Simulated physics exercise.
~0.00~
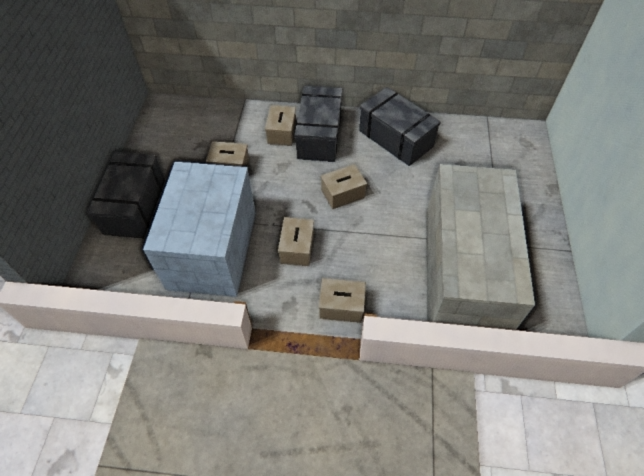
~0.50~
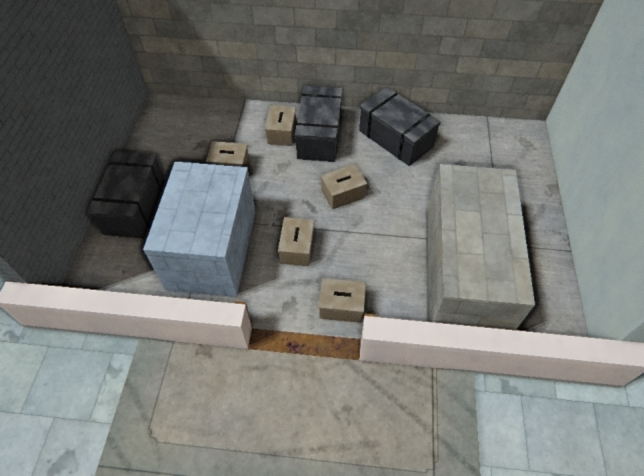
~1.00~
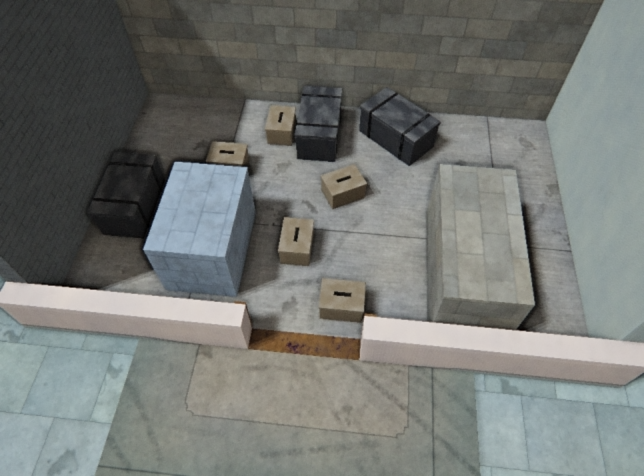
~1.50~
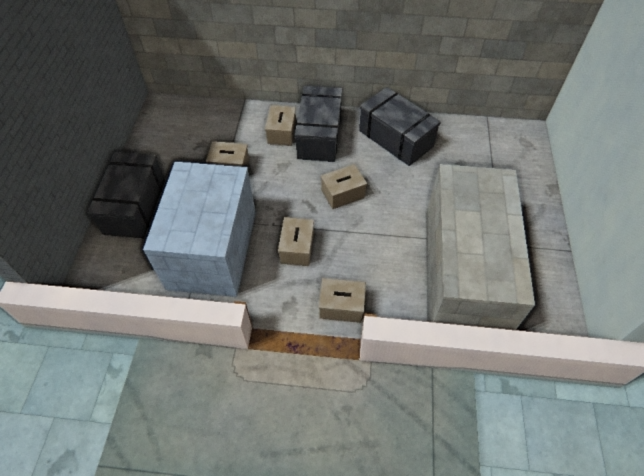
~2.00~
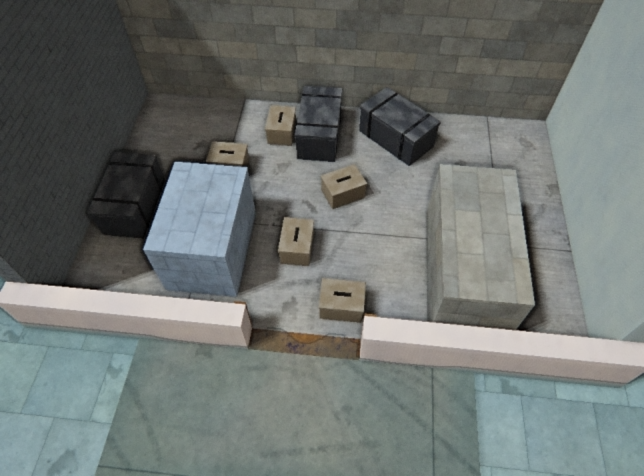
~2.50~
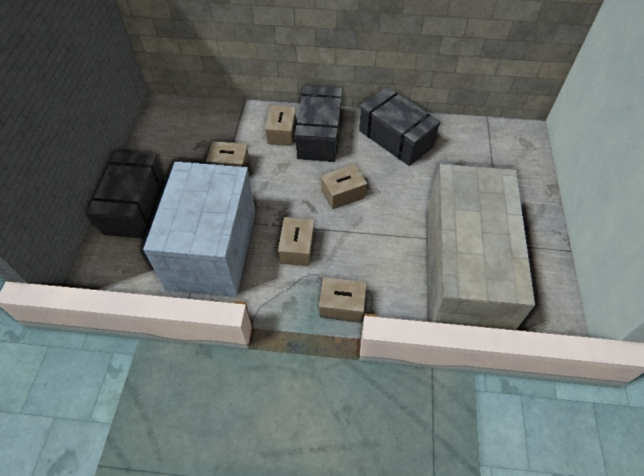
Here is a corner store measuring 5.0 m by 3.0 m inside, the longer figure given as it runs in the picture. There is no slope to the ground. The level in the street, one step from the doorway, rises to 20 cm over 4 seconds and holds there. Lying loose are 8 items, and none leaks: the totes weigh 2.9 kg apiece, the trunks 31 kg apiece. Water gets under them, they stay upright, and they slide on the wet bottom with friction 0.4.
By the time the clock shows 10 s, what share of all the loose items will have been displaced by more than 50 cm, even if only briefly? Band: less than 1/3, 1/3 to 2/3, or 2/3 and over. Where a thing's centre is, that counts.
Band: 2/3 and over.
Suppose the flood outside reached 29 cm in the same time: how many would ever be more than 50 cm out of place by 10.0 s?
The count would be 8.
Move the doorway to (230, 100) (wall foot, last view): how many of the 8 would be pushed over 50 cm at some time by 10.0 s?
So the tally would be 5.
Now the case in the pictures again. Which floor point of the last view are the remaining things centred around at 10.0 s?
Near (273, 158).
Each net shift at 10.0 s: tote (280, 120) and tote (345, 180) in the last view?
In turn: 150 cm, 100 cm.
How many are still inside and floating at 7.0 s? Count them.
5.
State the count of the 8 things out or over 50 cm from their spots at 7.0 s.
It comes to 4.
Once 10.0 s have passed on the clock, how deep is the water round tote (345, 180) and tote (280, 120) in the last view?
Depths: Near 11 cm, then near 9 cm.
After 3.5 s 1 of 8 are over 50 cm from their spots; 0 afloat.
After 4.5 s 2 of 8 are over 50 cm from their spots; 2 afloat.
After 7.0 s 4 of 8 are over 50 cm from their spots; 5 afloat.
After 10.0 s 7 of 8 are over 50 cm from their spots, and 7 have been at some point; 6 afloat.
